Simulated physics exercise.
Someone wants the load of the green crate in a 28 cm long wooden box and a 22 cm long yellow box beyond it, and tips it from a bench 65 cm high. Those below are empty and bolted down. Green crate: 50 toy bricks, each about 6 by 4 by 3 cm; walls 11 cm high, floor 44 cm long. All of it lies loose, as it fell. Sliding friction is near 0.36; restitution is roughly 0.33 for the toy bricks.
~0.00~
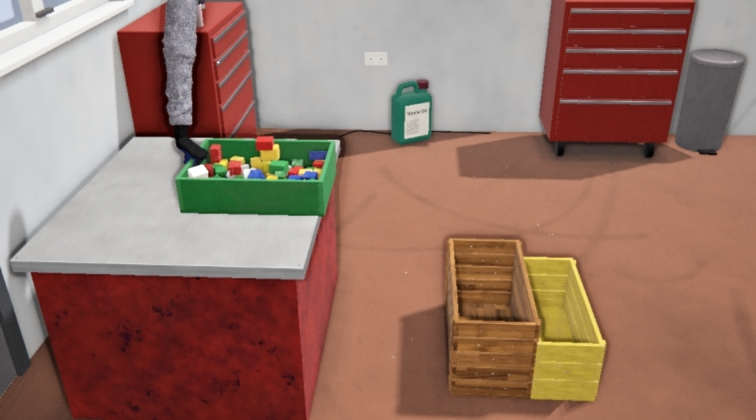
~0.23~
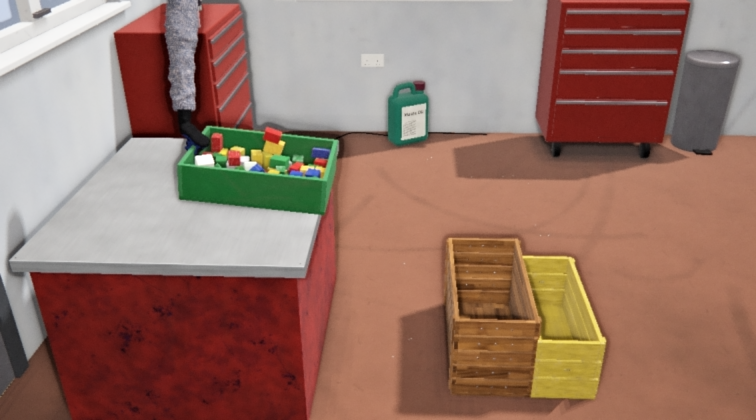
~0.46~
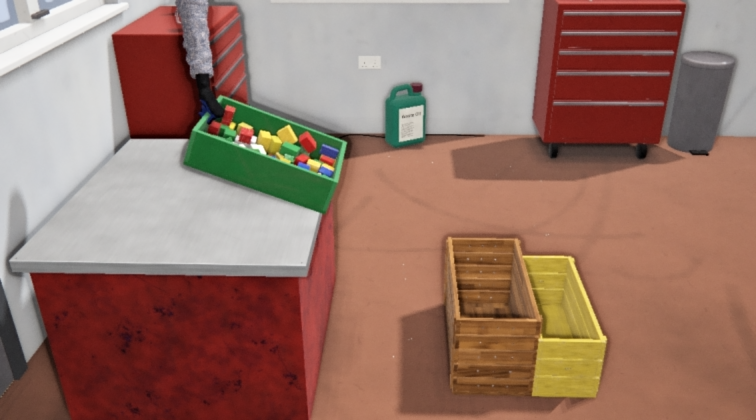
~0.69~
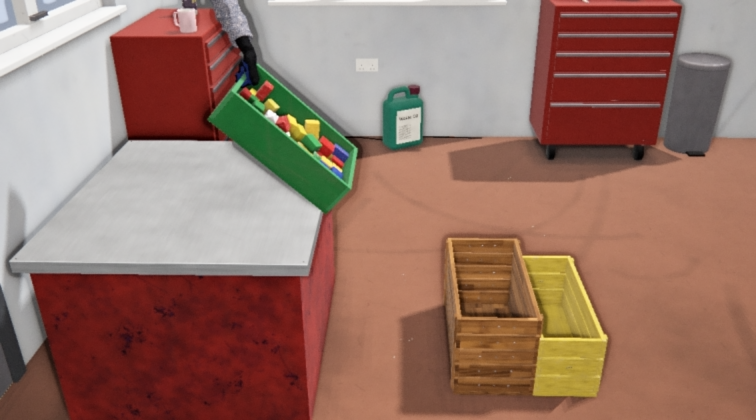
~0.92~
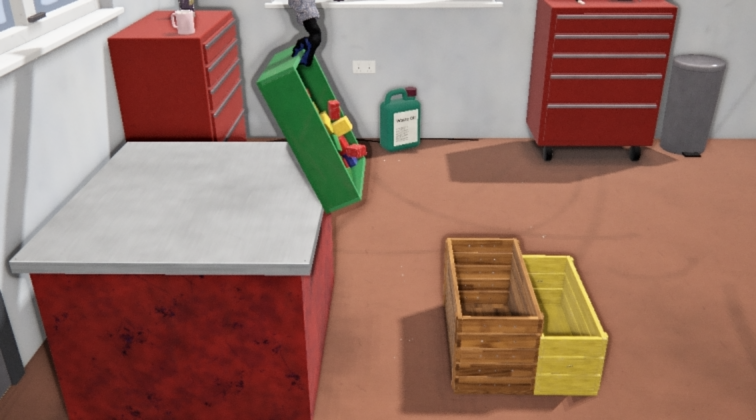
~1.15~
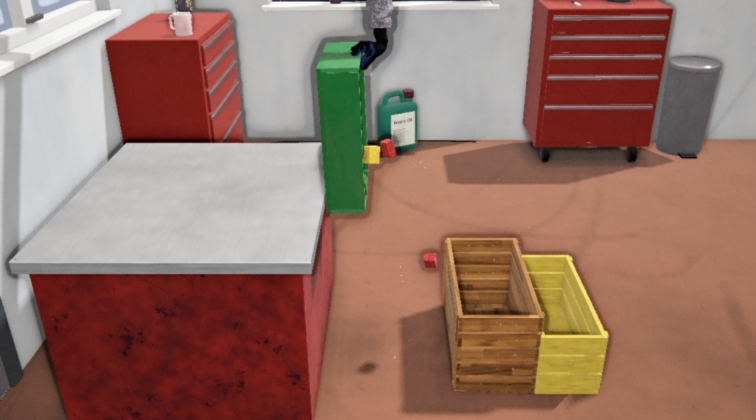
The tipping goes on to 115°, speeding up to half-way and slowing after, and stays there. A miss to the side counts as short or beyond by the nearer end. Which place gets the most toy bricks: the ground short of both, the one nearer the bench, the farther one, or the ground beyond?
The largest share lands on the ground, short of the two.
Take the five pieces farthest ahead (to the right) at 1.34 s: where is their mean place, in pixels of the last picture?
Around (404, 234).
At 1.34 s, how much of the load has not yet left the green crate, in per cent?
Roughly 90 per cent is still inside.
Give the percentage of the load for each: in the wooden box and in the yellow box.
Roughly 15 and 0 per cent.
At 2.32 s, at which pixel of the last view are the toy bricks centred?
At about (421, 340).
After 1.34 s, tilt 103°; 46 still in the green crate, 1 on the ground short of the wooden box and 3 in the air.
After 1.57 s, tilt 114°; 18 still in the green crate, 4 on the ground short of the wooden box and 28 in the air.
After 1.90 s, tilt 115°; 3 still in the green crate, 8 in the wooden box, 24 on the ground short of the wooden box and 15 in the air.
Outcome (at 2.32 s), 7 in the wooden box and 43 on the ground short of the wooden box.
